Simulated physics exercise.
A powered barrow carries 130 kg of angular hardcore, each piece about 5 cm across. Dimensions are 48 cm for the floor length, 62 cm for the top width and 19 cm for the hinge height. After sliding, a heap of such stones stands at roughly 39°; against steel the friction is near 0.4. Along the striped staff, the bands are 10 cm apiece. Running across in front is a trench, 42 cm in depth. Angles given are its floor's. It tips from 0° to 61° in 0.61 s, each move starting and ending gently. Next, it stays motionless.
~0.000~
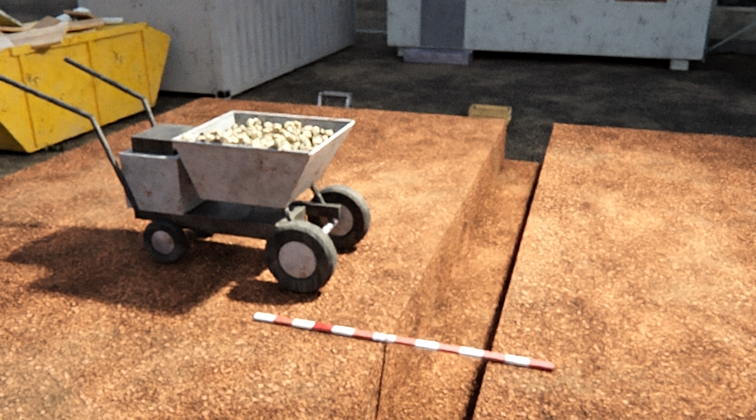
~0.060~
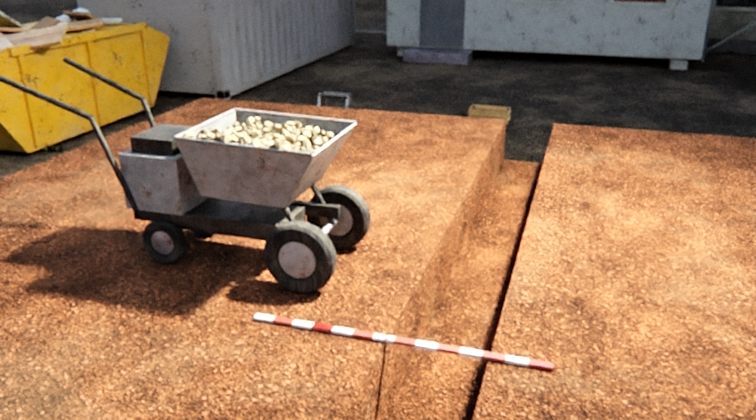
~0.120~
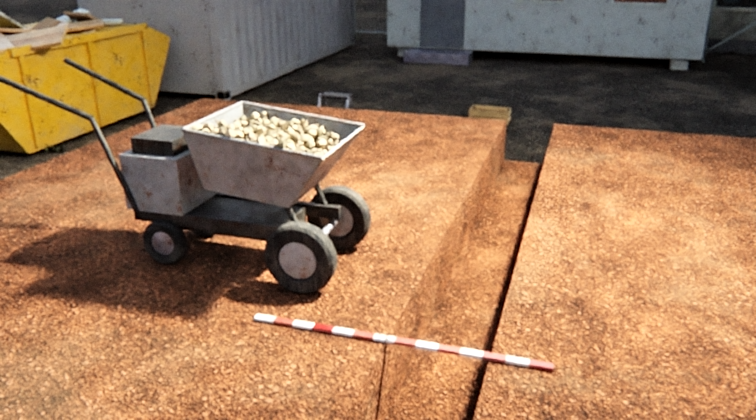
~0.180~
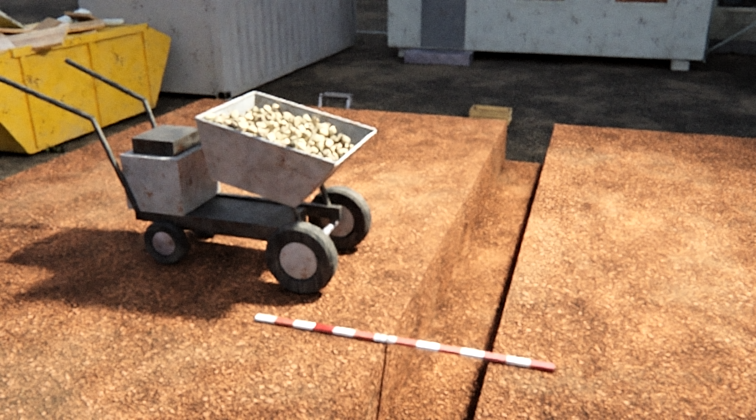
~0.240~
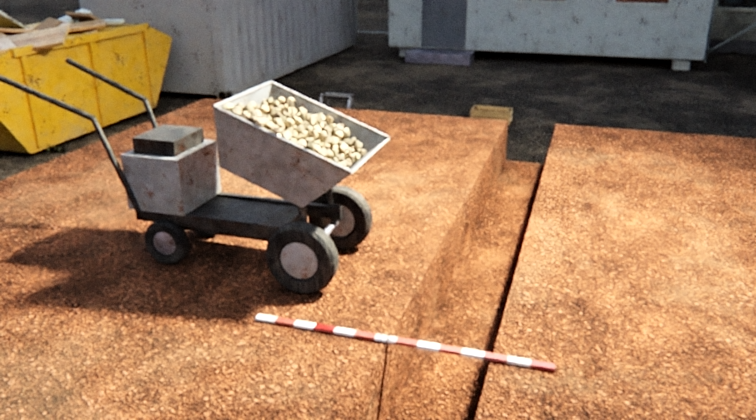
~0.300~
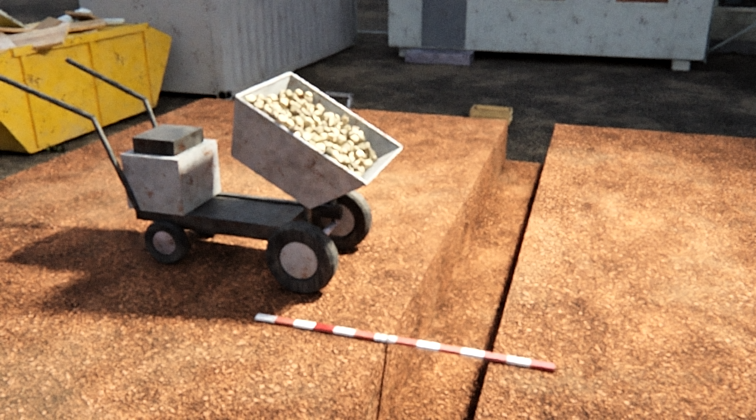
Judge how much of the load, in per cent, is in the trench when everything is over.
I judge it at about 45 per cent.
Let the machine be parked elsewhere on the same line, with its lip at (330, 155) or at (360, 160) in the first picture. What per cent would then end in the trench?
35 % and 15 %.
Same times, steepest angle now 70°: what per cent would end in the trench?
Close to 65 per cent then.
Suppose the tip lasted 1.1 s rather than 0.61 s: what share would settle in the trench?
30 %.
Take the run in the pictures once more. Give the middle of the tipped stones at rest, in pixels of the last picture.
Roughly (478, 351), I'd say.
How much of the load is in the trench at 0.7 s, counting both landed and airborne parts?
Around 15 per cent of it, at that instant.
After 0.5 s the floor is at 52°; 100 % in the tray; the foremost stones are at (389, 191).
After 0.7 s the floor is at 61°; 86 % in the tray, 14 % in the trench; the foremost stones are at (476, 299).
After 1.1 s the floor is at 61°; 57 % in the tray, 39 % in the trench, 4 % past the trench; the foremost stones are at (587, 302).
After 3.0 s the floor is at 61°; 51 % in the tray, 45 % in the trench, 4 % past the trench; the foremost stones are at (644, 308).
